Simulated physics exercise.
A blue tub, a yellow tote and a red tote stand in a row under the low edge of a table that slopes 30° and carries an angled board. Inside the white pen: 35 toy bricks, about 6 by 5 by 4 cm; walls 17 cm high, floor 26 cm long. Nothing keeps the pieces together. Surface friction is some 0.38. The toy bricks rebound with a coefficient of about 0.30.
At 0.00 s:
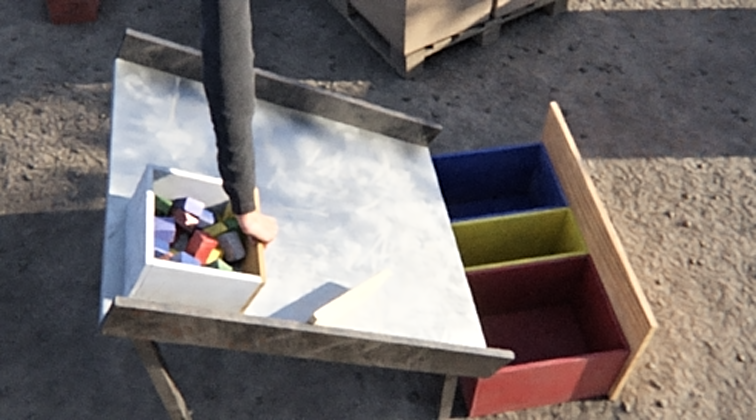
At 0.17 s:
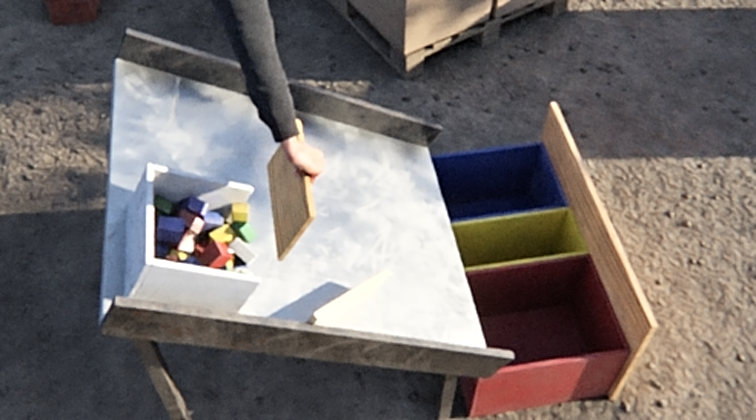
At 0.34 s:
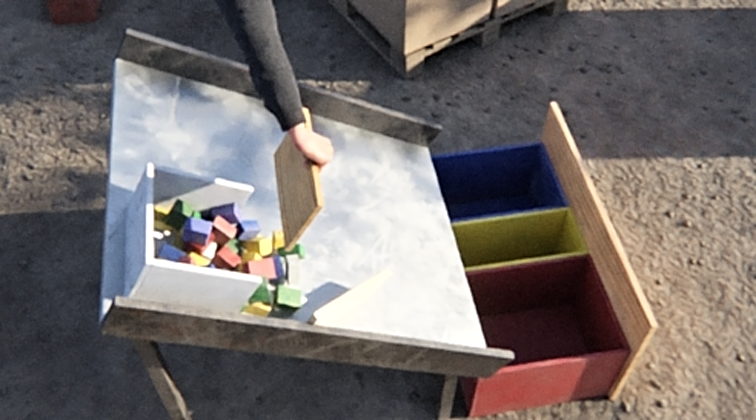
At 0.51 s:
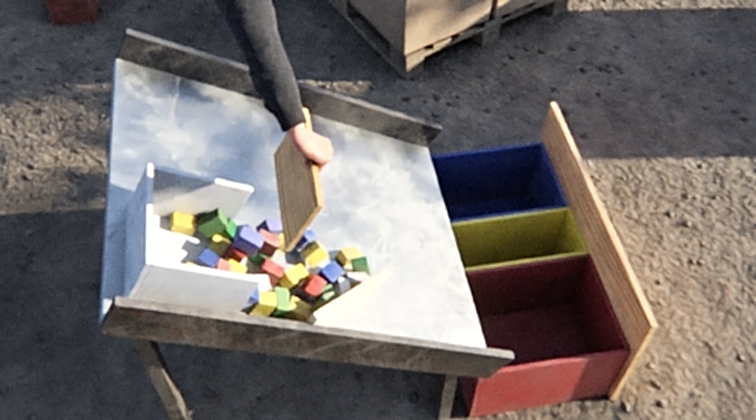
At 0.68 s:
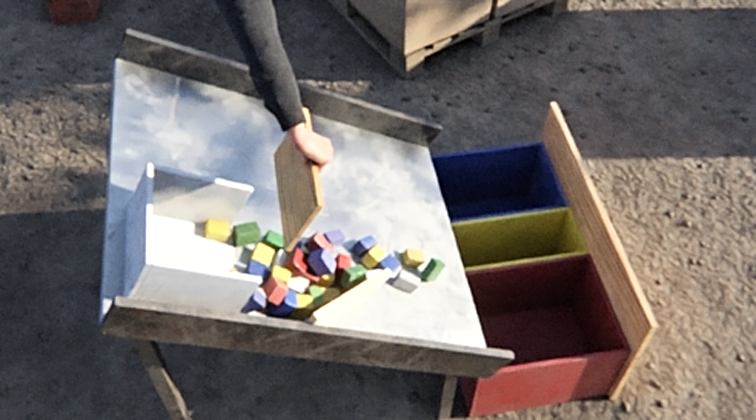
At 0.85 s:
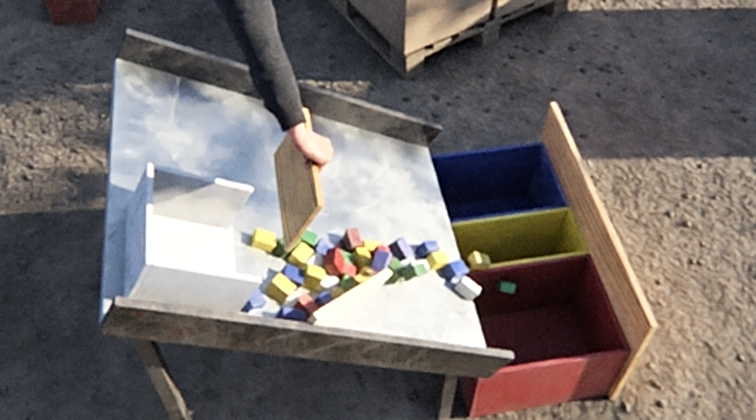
An arm in a dark sleeve reaches over a pale sloping table, seen from above on rough sunlit ground, and draws a wooden panel off a white pen of colourful toy bricks. Blue, yellow and red tubs stand in a row at the table's right edge. The hand holds the panel up while the bricks tumble rightward along the angled board, the first reaching the tubs; the camera stays still.
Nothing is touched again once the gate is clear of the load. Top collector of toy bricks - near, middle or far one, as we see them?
Near.
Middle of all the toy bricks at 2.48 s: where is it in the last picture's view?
Somewhere around (545, 313) in pixels.
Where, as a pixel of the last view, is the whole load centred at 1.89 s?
Roughly at pixel (543, 313).
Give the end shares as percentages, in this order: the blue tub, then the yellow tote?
Around 0 % in the first place and around 40 % in the second.
After 1.11 s, 3 in the yellow tote, 5 in the red tote, 23 on the slope and 4 in the air.
After 1.44 s, 9 in the yellow tote, 10 in the red tote, 13 on the slope and 3 in the air.
After 1.89 s, 14 in the yellow tote, 17 in the red tote, 3 on the slope and 1 in the air.
When it is over (at 2.48 s), 14 in the yellow tote, 20 in the red tote and 1 on the slope.
